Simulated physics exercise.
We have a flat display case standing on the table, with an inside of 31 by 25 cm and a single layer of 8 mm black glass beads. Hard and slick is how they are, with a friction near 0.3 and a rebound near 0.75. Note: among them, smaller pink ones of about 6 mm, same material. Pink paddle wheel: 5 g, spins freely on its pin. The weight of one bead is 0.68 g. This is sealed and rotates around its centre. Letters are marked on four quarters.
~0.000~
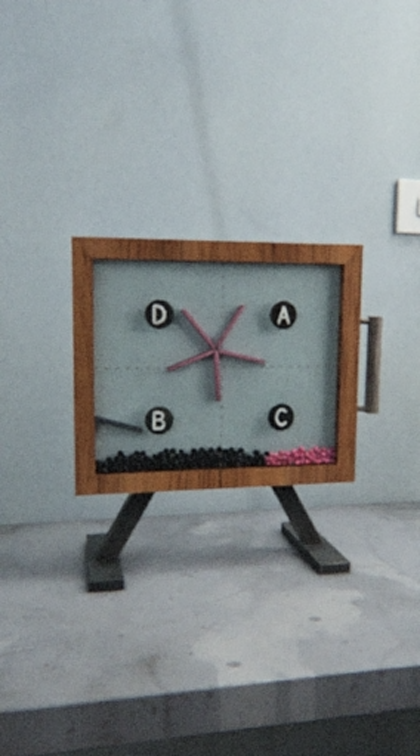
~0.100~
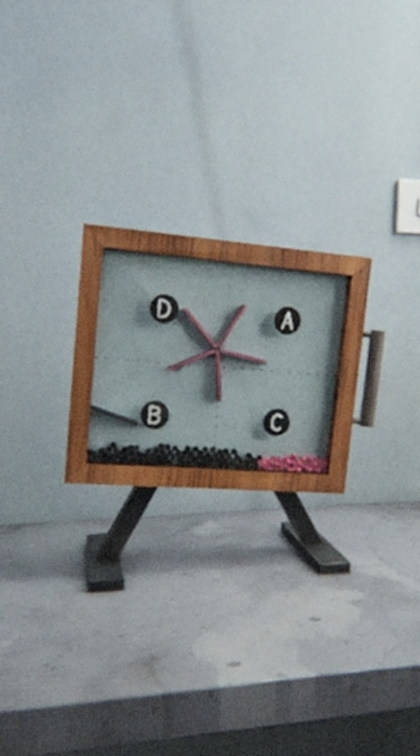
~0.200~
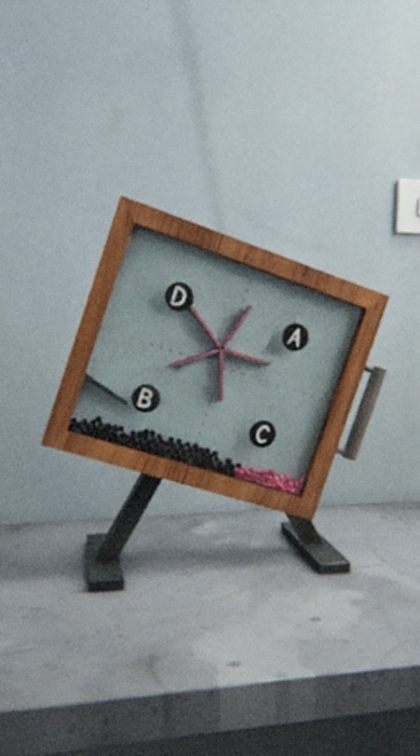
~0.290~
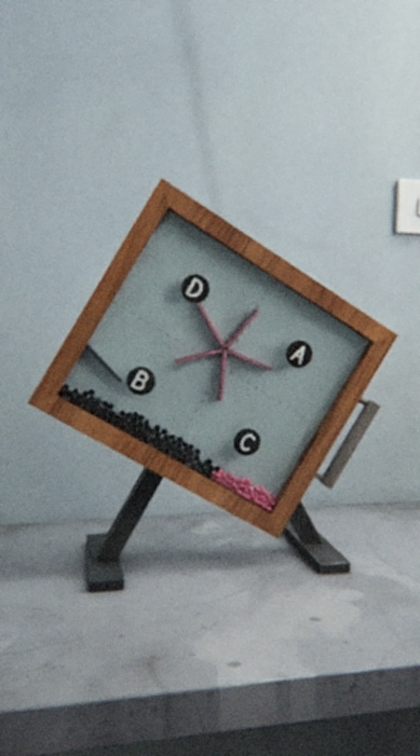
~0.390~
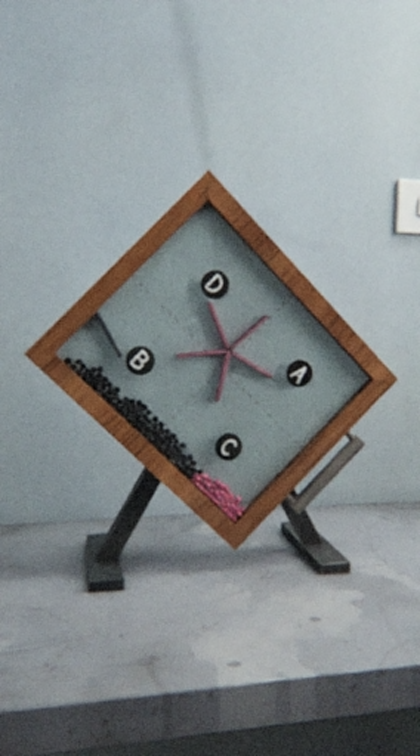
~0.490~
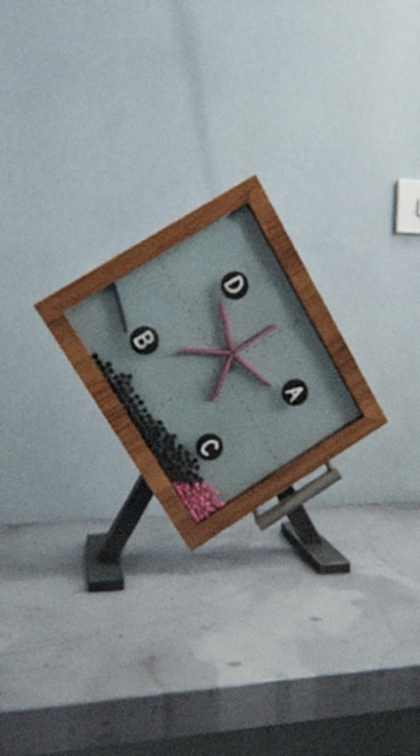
A square, wood-framed flat display case stands on dark angled legs on a grey tabletop against a pale blue wall, seen straight on from a still camera. Behind its clear front are a pink five-armed paddle wheel, four black discs lettered A, B, C and D, and black beads beside pink ones along the bottom. The case turns steadily clockwise as the beads shift along its inner edges, black ones banking up the left side above the pink.
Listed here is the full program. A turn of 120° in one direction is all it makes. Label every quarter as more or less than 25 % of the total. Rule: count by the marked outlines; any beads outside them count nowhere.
A: More. B: Less. C: More. D: Less.
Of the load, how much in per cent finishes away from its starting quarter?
Roughly 65 per cent.
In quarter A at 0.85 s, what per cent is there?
Around 35 percent.
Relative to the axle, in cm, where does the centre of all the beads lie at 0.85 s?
Offset approx. 7 cm left, 12 cm below.
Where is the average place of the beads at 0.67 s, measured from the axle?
Offset approx. 6 cm left, 13 cm below.
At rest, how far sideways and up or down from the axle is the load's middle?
It lies close to 5 centimetres left and 13 centimetres below.
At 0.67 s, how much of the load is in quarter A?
Roughly 5 %.
By 0.67 s, it stands 84° clockwise; the beads' middle is 6 cm left of and 13 cm below the centre; A 5 %, C 95 %.
By 0.85 s, it stands 109° clockwise; the beads' middle is 7 cm left of and 12 cm below the centre; A 35 %, C 65 %.
By 1.00 s, it stands 120° clockwise; the beads' middle is 8 cm left of and 12 cm below the centre; A 45 %, C 55 %.
All still by 2.4 s, it stands 120° clockwise; A 65 %, B 0 %, C 35 %, D 0 %.
